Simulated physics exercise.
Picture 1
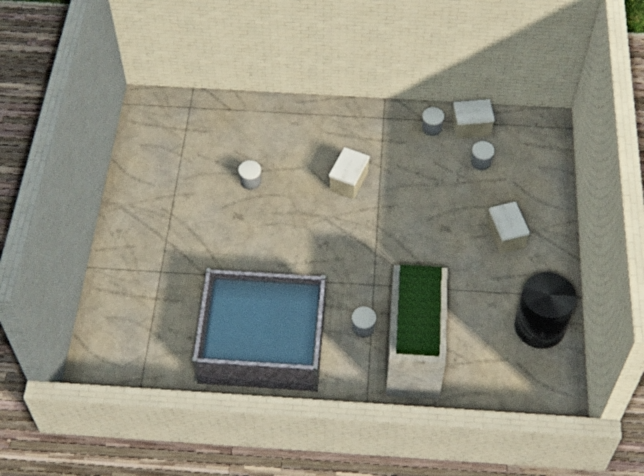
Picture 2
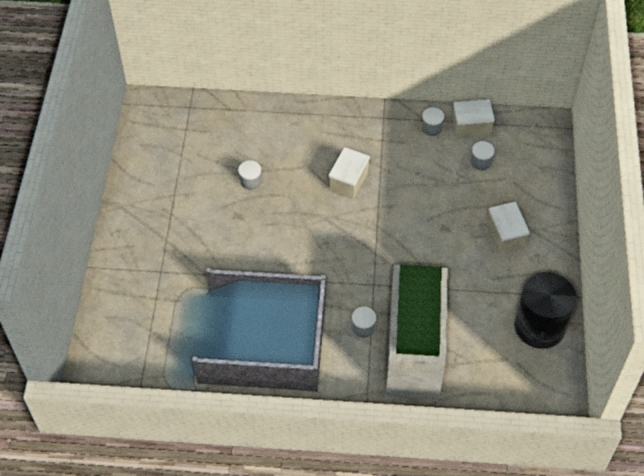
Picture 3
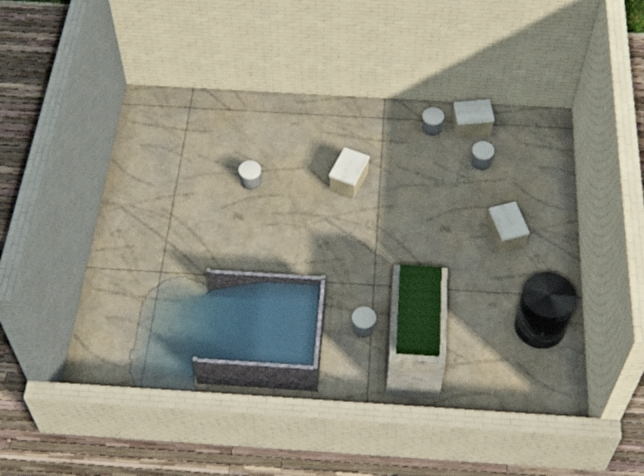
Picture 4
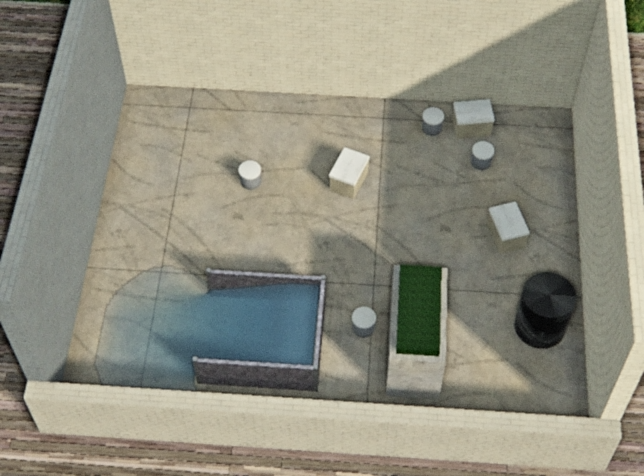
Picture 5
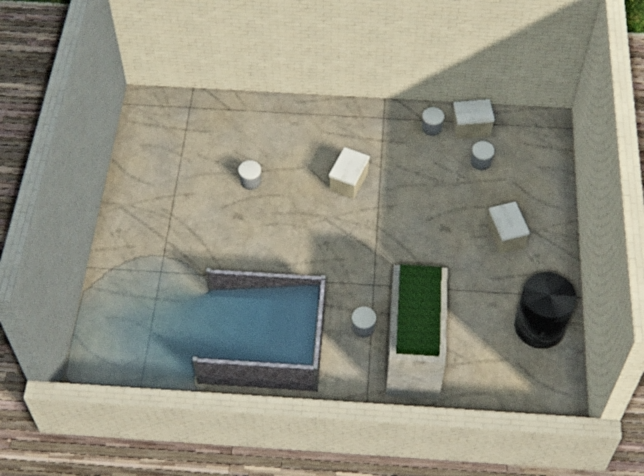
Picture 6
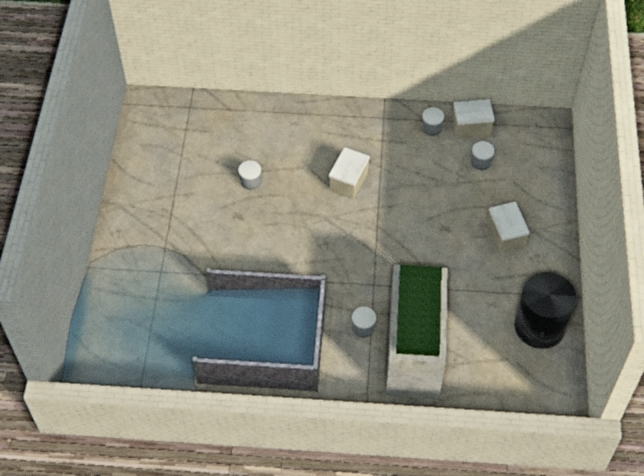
A walled court with a pale, cracked stone floor is seen from high above, with wooden planking outside its cream walls. A raised pool of blue water stands at the lower left, beside a green-topped planter and a black ribbed tank at the right, with small pale cylinders and blocks scattered about. The pool's left side disappears and water spreads leftward across the floor to the left wall, while everything else and the camera stay still.
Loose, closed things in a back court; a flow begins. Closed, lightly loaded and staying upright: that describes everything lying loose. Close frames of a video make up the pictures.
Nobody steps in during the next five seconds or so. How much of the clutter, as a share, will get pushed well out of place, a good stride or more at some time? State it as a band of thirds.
The portion knocked well out of place is smaller than a third.
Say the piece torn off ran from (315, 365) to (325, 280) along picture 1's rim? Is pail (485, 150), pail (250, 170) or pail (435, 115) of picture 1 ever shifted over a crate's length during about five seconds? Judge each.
Lab note - in sequence: Travelled far enough; did not travel far; travelled far enough.
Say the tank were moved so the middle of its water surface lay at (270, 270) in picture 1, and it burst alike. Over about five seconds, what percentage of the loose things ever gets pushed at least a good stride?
Estimate: Some 10 per cent of them.
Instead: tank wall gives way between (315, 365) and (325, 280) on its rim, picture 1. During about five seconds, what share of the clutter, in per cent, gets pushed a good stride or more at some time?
Roughly 70 %.
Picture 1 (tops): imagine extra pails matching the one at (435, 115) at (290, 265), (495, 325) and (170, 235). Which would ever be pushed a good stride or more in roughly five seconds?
Stays put, stays put, displaced.
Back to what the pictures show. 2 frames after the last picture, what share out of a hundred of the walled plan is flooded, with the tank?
By my count it's near 15 in a hundred.
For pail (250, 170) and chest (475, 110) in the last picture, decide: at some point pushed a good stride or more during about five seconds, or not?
In order: Traveled far; stayed within range.
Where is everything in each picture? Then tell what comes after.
The first frame shows a pail at (250, 169), on the bottom; a pail at (364, 317), on the bottom; 0 of 7 have shifted.
The second frame shows a pail at (250, 169) rests on the ground; a pail at (364, 317), on the bottom; 0 of 7 have shifted.
The third frame shows a pail at (250, 169), on the bottom; a pail at (364, 317), on the bottom; 0 of 7 have shifted.
The fourth frame shows a pail at (250, 169) rests on the ground; a pail at (364, 317), on the bottom; 0 of 7 have shifted.
The fifth frame shows a pail at (250, 169) rests on the ground; a pail at (364, 317) rests on the ground; 0 of 7 have shifted.
The sixth frame shows a pail at (250, 169) rests on the ground; a pail at (364, 317) rests on the ground; 0 of 7 have shifted.
A moment on, 0 of 7 are well off their spots; 0 afloat.
Next, 0 of 7 are well off their spots; 0 afloat.
Later, 0 of 7 are well off their spots; 0 afloat.
In the end, 1 of 7 are well off their spots, and 1 have been at some point; 0 afloat.
